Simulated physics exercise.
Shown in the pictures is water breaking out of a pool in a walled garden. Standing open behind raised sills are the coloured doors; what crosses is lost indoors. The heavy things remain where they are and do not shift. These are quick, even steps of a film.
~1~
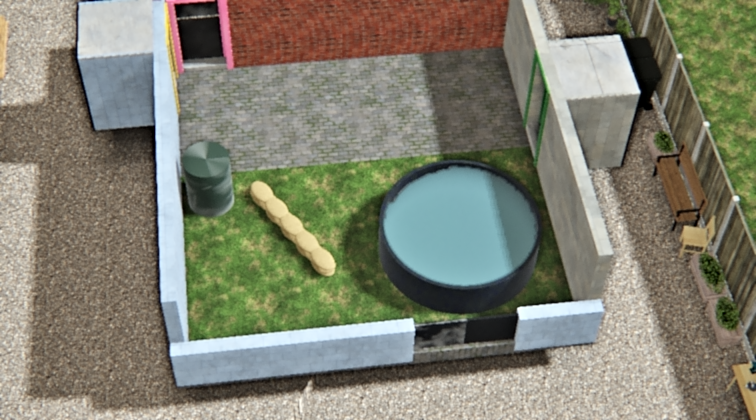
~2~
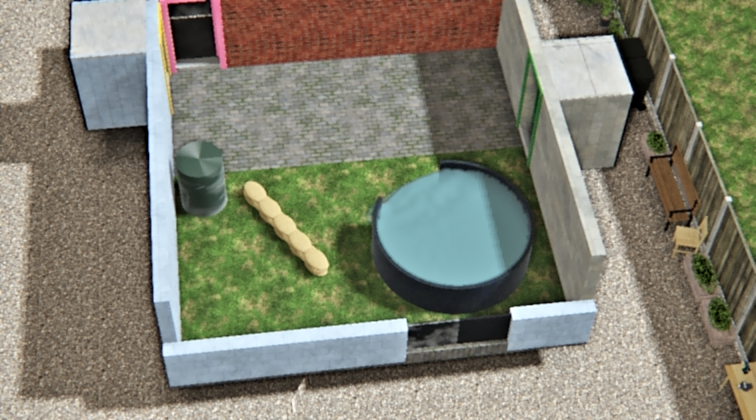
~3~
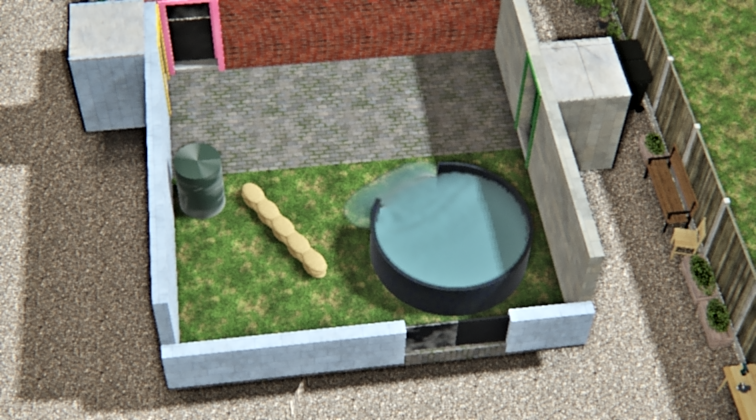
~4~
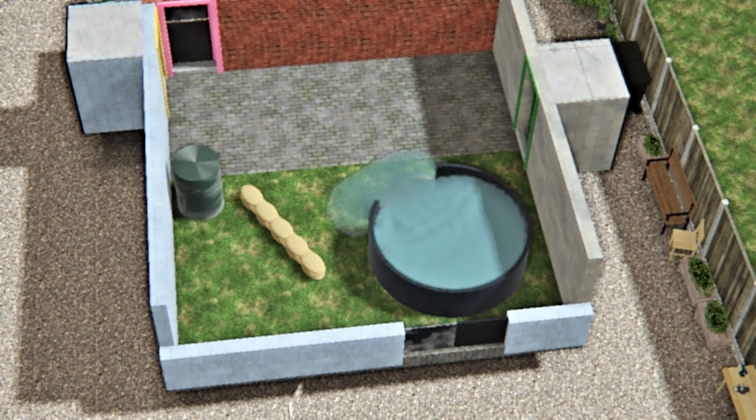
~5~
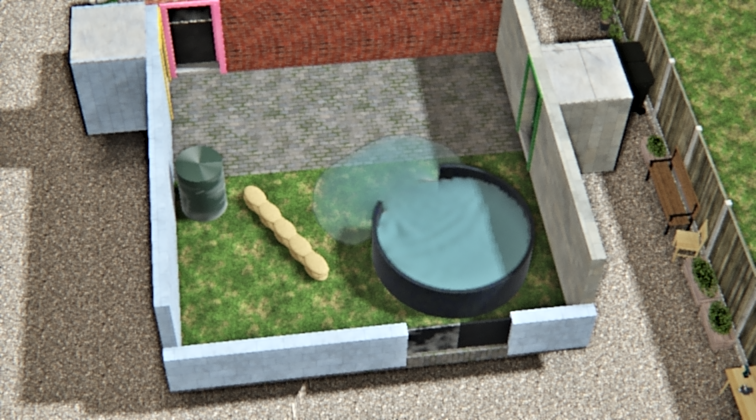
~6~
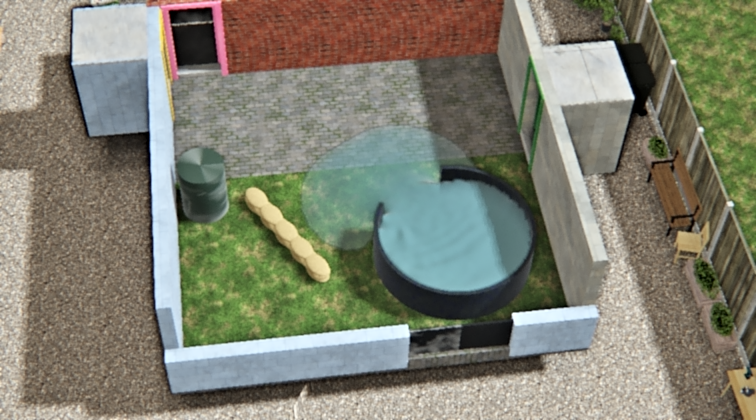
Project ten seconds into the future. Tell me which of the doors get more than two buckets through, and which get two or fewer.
The pink door surpasses two buckets; the green door does not surpass two buckets; the yellow door surpasses two buckets.
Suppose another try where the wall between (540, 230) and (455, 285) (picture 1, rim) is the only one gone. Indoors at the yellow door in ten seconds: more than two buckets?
The yellow door falls short.
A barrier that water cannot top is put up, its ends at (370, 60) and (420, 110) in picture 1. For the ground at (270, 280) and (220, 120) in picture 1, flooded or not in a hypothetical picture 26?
In turn: Clear, flooded.
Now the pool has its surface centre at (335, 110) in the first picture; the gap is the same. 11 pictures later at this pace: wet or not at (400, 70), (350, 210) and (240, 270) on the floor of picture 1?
Soaked, spared, spared.
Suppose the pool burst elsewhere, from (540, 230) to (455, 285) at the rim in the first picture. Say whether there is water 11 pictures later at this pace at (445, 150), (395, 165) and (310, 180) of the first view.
Sequence of results: Missed by the flood, missed by the flood, missed by the flood.
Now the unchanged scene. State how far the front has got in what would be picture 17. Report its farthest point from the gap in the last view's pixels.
Point: (207, 79) in the last picture's pixels.
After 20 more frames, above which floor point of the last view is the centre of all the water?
The water's middle lies around (375, 177).
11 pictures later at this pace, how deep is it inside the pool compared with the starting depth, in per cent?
I'd put it close to 58 percent.
A moment on, water covers 35 % of the floor; the pink door not reached, the green door not reached, the yellow door not reached.
Next, water covers 50 % of the floor; the pink door wet at the sill, nothing in, the green door not reached, the yellow door not reached.
Then, water covers 60 % of the floor; the pink door over two buckets in, the green door not reached, the yellow door over two buckets in.
Later, water covers 75 % of the floor; the pink door far over two buckets in, the green door wet at the sill, nothing in, the yellow door over two buckets in.
In the end, water covers 95 % of the floor; the pink door far over two buckets in, the green door wet at the sill, nothing in, the yellow door over two buckets in.
